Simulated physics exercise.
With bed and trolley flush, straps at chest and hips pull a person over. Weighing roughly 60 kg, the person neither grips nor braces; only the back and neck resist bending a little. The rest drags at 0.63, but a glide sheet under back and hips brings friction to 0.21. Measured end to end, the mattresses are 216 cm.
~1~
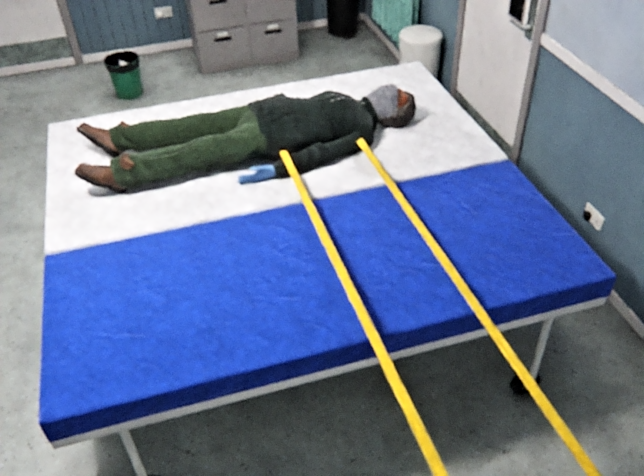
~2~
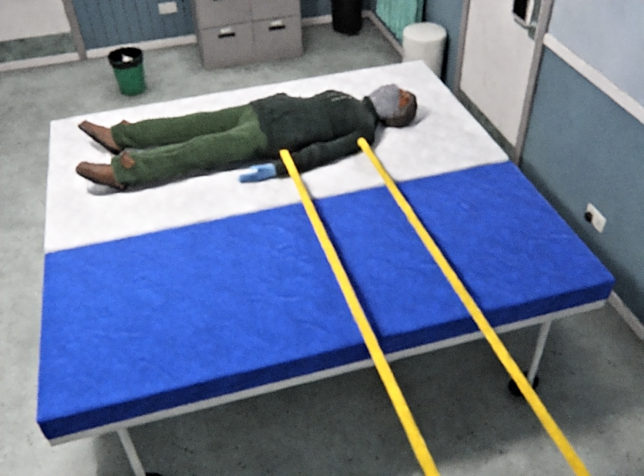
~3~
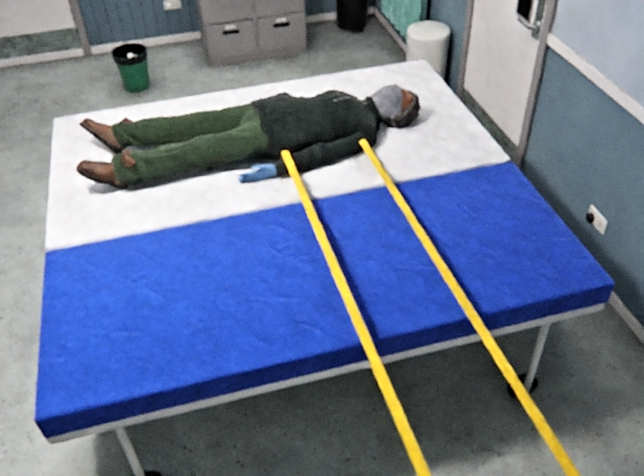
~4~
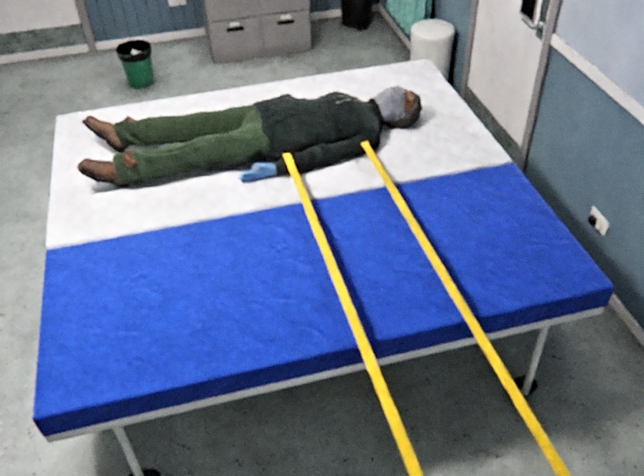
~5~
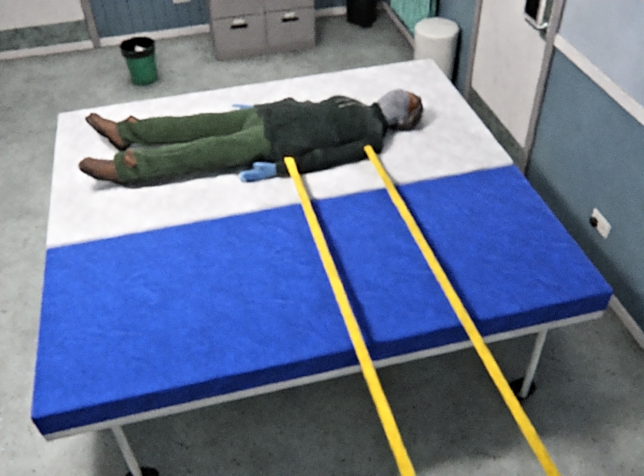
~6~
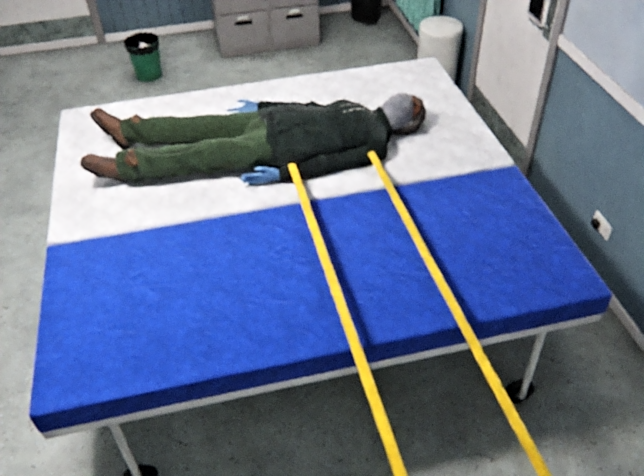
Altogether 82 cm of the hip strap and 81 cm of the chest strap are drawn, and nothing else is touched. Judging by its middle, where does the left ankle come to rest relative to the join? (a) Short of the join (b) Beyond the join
b.
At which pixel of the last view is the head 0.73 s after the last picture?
Estimated position: Around (435, 157).
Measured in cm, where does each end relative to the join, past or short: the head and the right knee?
Head 28 past, right knee 4 short.
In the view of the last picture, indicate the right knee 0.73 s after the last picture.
(225, 159).
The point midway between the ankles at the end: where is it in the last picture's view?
I'd say somewhere around (173, 196).
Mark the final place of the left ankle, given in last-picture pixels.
Look roughly at (150, 229) in the final picture.
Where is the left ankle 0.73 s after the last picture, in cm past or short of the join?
Around 24 cm shy of it.
Then, 0.23 s after the last picture the left ankle is 33 cm short of the join, near (129, 166) in the last picture's view; the right ankle 62 cm short of the join.
Then, 0.73 s after the last picture the left ankle is 24 cm short of the join, near (147, 178) in the last picture's view.
Then, 1.23 s after the last picture the left ankle is 1 cm past the join, near (149, 216) in the last picture's view; the right ankle 38 cm short of the join.
In the final state, head crosses the join; left hand crosses the join; right hand stops short of the join; left ankle crosses the join; right ankle stops short of the join.
